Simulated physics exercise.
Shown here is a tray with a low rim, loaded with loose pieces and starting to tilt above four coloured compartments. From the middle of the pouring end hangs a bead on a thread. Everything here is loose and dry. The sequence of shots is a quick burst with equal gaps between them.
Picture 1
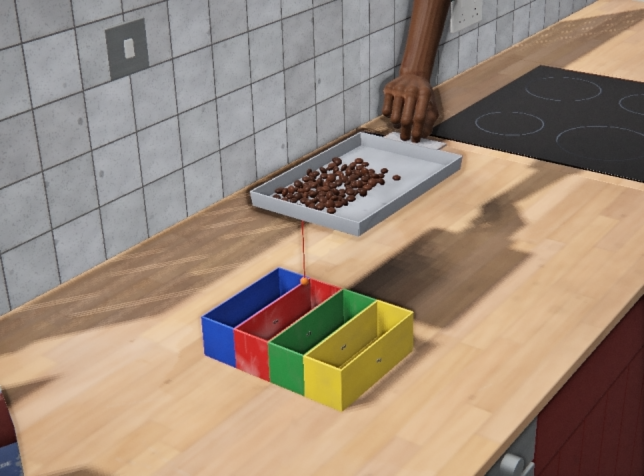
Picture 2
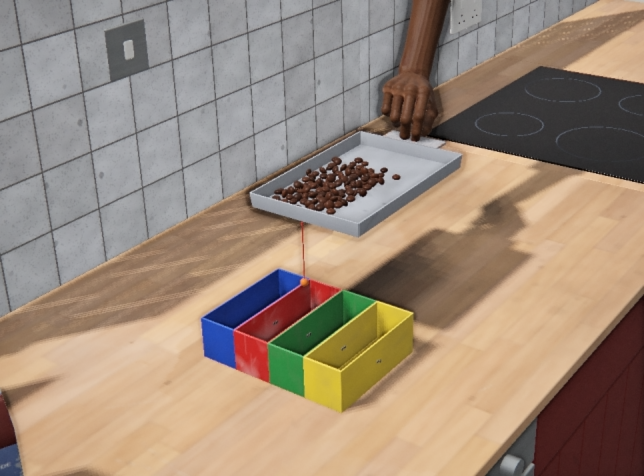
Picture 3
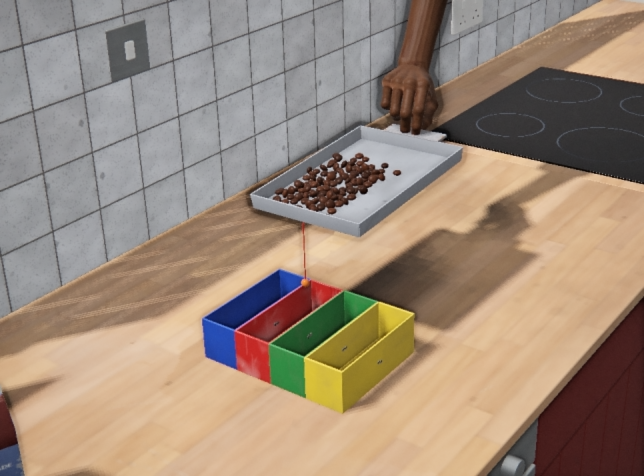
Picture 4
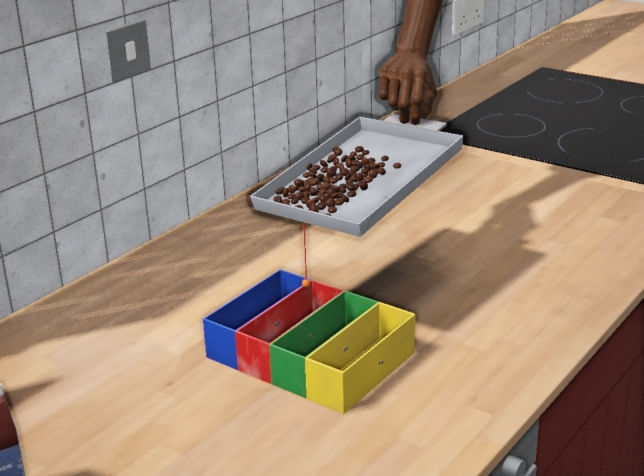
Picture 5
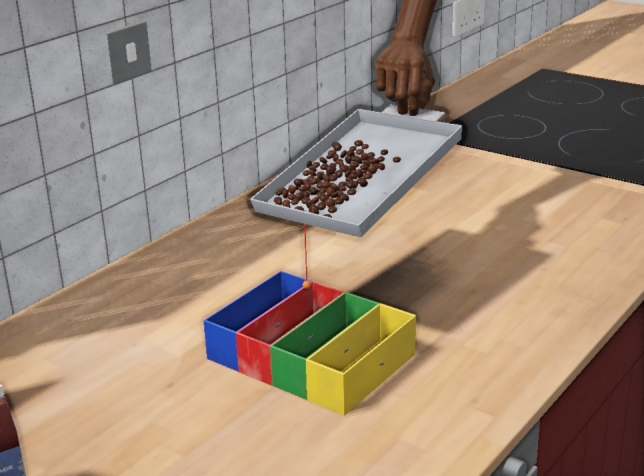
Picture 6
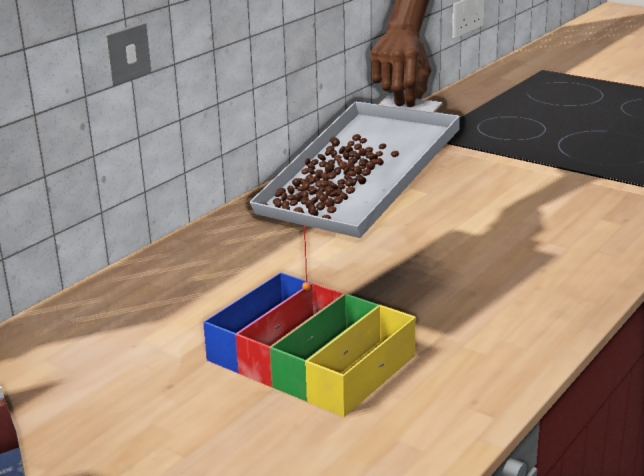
A dark brown hand held a grey tray of small brown chocolate drops above blue, red, green and yellow compartments, then gradually tilted it toward its left corner while the drops barely shifted.
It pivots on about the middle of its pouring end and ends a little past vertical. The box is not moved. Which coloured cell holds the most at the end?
The blue cell holds the most.
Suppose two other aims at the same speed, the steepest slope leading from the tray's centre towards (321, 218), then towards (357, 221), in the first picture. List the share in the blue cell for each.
The first try would leave around 20 per cent there, the second around 0 per cent.
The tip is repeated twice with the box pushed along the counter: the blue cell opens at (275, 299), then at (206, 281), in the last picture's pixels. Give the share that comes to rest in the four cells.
First about 60, then 100 per cent.
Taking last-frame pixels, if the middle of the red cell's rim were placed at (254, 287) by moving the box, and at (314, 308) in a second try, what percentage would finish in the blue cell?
Around 0 and around 40 per cent, in that order.
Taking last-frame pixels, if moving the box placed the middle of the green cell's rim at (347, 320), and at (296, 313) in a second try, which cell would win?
That blue cell; the cell in red.
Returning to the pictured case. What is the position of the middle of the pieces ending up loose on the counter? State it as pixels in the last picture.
Estimate: Around (223, 321).
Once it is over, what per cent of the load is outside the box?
Close to 30 in a hundred.
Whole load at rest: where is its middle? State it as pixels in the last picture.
It settles centred around (253, 336).
Soon after the last picture, tray tipped steeply; nearly all on the tray; a stray few falling or outside the box.
A little later, tray tipped right over; about a third on the tray; about a quarter in the blue cell; a small part in the red cell; a stray few in the green cell; about a third falling or outside the box.
Later still, tray tipped past a quarter turn; about half in the blue cell; about a quarter in the red cell; a stray few in the green cell; about a third falling or outside the box.
At rest, tray tipped past a quarter turn; about half in the blue cell; about a quarter in the red cell; a stray few in the green cell; none in the yellow cell; about a third outside the box.
